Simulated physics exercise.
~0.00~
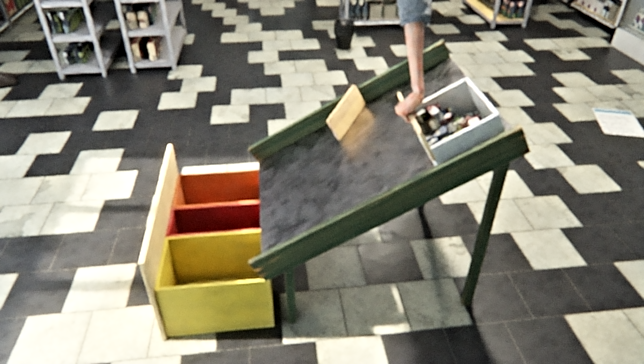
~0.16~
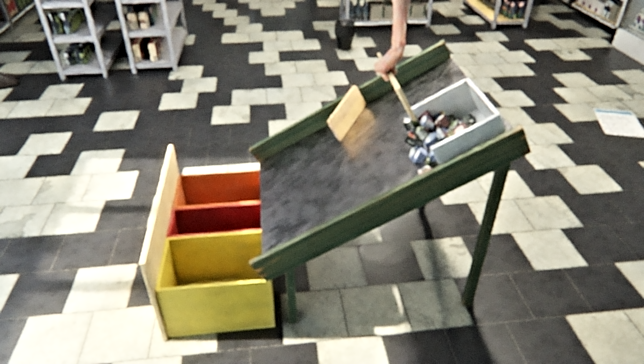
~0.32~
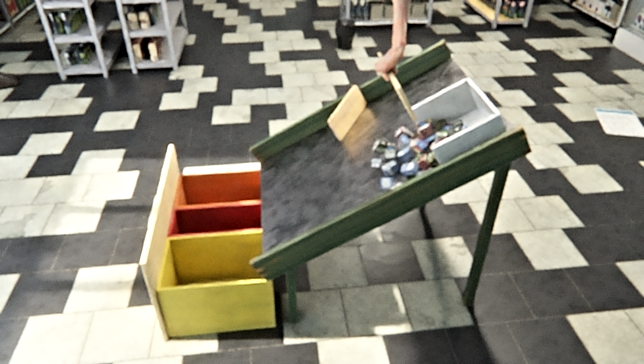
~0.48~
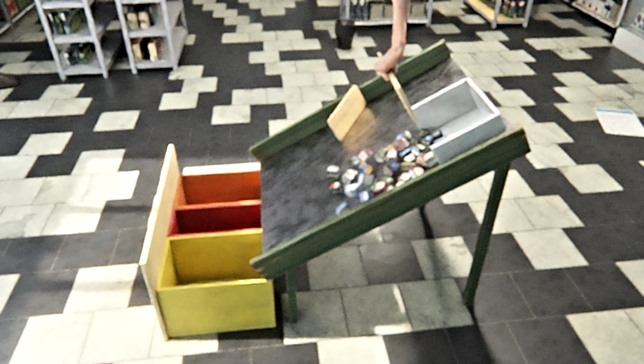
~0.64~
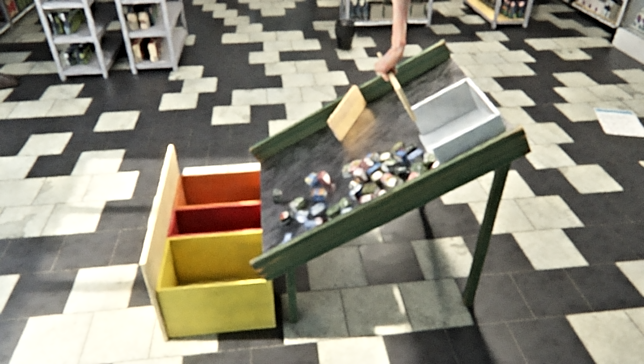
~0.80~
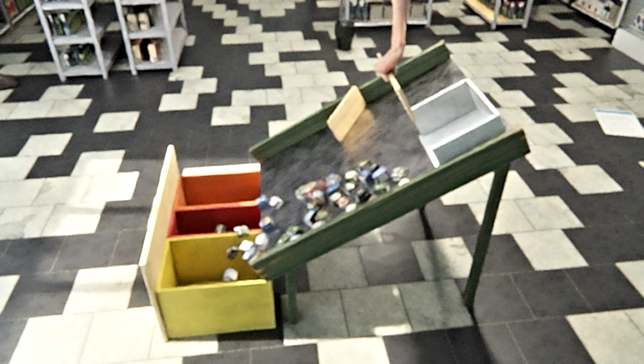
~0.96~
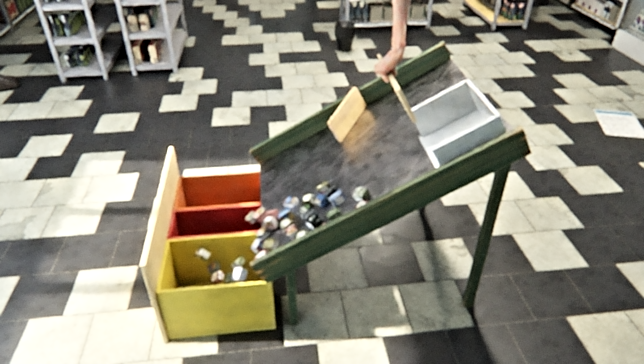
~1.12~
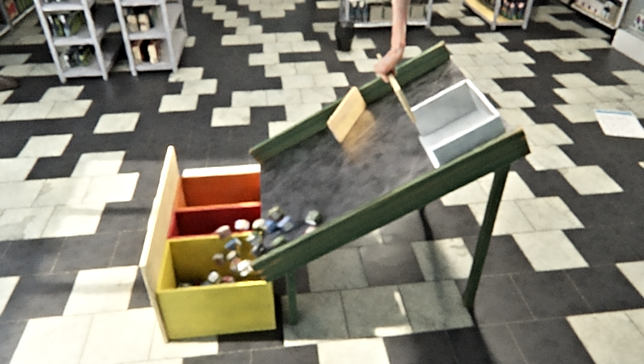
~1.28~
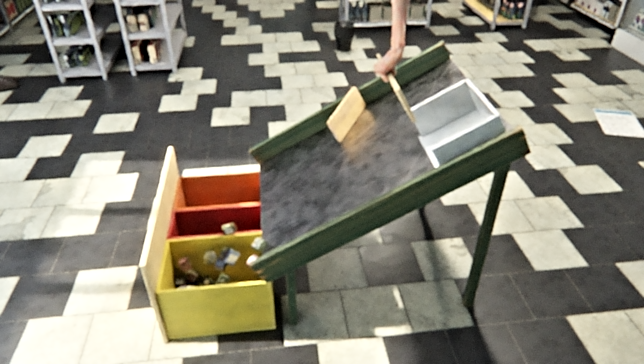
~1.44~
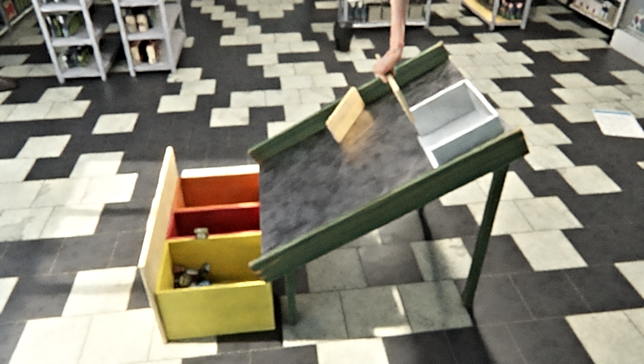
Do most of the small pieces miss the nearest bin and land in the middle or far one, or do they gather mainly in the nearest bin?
They gather mainly in the nearest bin, the yellow one. Only a few end up in the red bin behind it.
